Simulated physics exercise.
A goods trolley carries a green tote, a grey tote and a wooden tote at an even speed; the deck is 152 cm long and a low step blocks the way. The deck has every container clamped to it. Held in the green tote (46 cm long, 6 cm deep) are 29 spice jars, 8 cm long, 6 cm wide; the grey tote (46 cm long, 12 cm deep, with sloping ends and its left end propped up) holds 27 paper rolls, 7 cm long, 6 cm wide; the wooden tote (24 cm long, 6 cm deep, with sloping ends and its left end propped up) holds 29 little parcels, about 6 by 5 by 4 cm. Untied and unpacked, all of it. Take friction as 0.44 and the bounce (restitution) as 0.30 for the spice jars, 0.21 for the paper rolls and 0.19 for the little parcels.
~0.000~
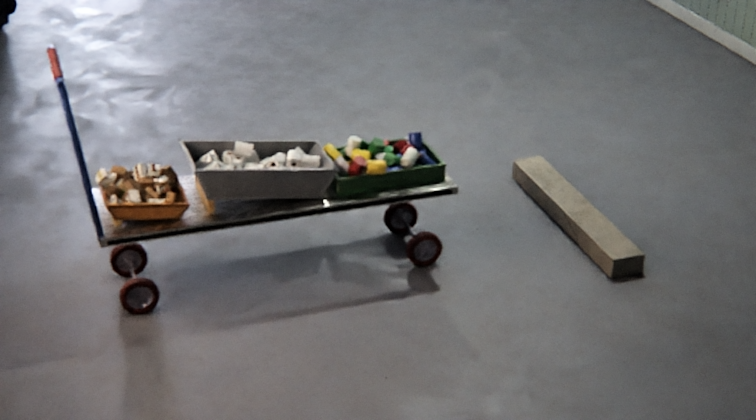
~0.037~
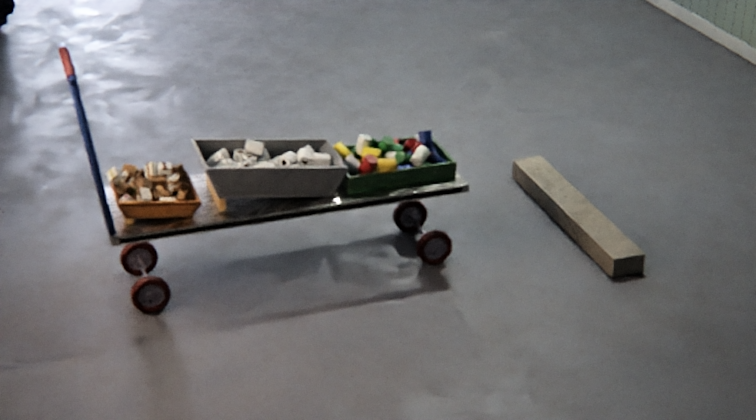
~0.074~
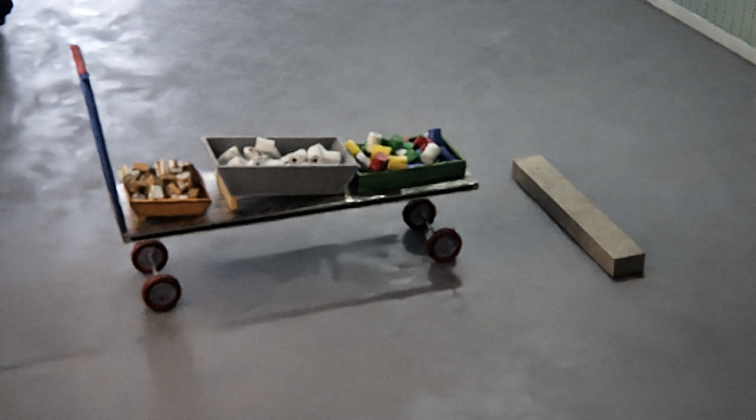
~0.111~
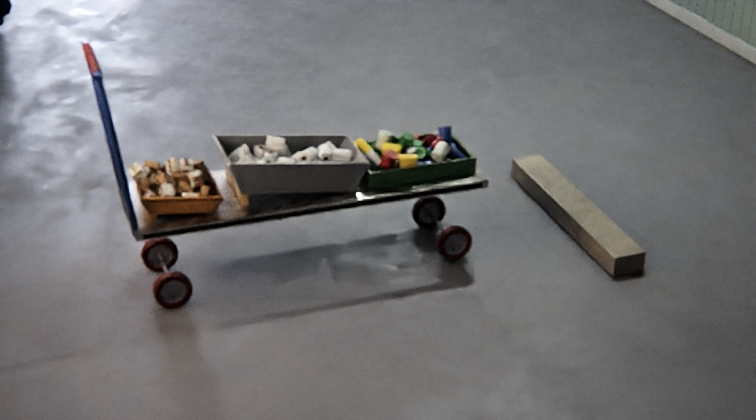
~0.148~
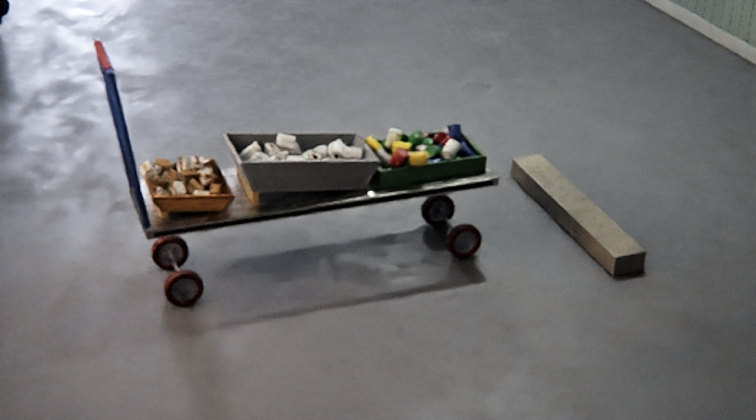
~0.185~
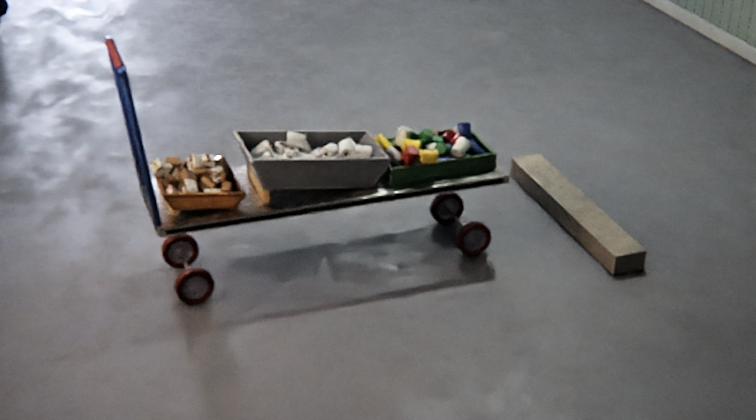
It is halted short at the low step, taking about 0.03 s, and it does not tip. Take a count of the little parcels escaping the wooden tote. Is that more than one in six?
No.
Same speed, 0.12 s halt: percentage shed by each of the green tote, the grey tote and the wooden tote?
In that case green tote 10, grey tote 0 and wooden tote 0 per cent.
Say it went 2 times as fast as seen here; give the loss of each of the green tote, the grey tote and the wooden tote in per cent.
Green tote 30, grey tote 20, wooden tote 30 per cent.
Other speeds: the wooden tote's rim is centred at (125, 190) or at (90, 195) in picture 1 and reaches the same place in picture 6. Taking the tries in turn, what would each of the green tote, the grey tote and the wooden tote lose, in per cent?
Per cent lost, first try then second - green tote: 20, 30; grey tote: 0, 20; wooden tote: 20, 50.
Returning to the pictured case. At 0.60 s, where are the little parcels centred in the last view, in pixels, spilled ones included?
Centred roughly at (306, 160).
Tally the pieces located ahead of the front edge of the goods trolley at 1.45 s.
Close to 2.
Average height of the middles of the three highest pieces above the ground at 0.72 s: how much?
Roughly 54 centimetres.
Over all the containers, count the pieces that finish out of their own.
Roughly 6 pieces.
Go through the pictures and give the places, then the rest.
In the first picture (we follow the rim corner now nearest the camera; the camera moves round a little), wooden tote at (108, 204); grey tote at (197, 170); 66 cm still to roll; nothing out yet.
The second picture shows wooden tote at (120, 203); grey tote at (208, 168); 61 cm still to roll.
The third picture shows wooden tote at (131, 201); grey tote at (220, 166); 57 cm still to roll.
The fourth picture shows wooden tote at (143, 198); grey tote at (231, 164); 52 cm still to roll.
The fifth picture shows wooden tote at (154, 196); grey tote at (242, 162); 47 cm still to roll.
The sixth picture shows wooden tote at (166, 194); grey tote at (253, 160); 42 cm still to roll; nothing out yet.
After 0.50 s, impact.
After 0.60 s, 0 of 29 out of the green tote, 0 of 27 out of the grey tote and 0 of 29 out of the wooden tote.
After 0.72 s, 2 of 29 out of the green tote, 0 of 27 out of the grey tote and 2 of 29 out of the wooden tote.
After 0.95 s, 4 of 29 out of the green tote, 0 of 27 out of the grey tote and 2 of 29 out of the wooden tote.
Final count (at 1.45 s), 4 of 29 out of the green tote, 0 of 27 out of the grey tote and 2 of 29 out of the wooden tote. Asked share, 2 of 29, 7 per cent.
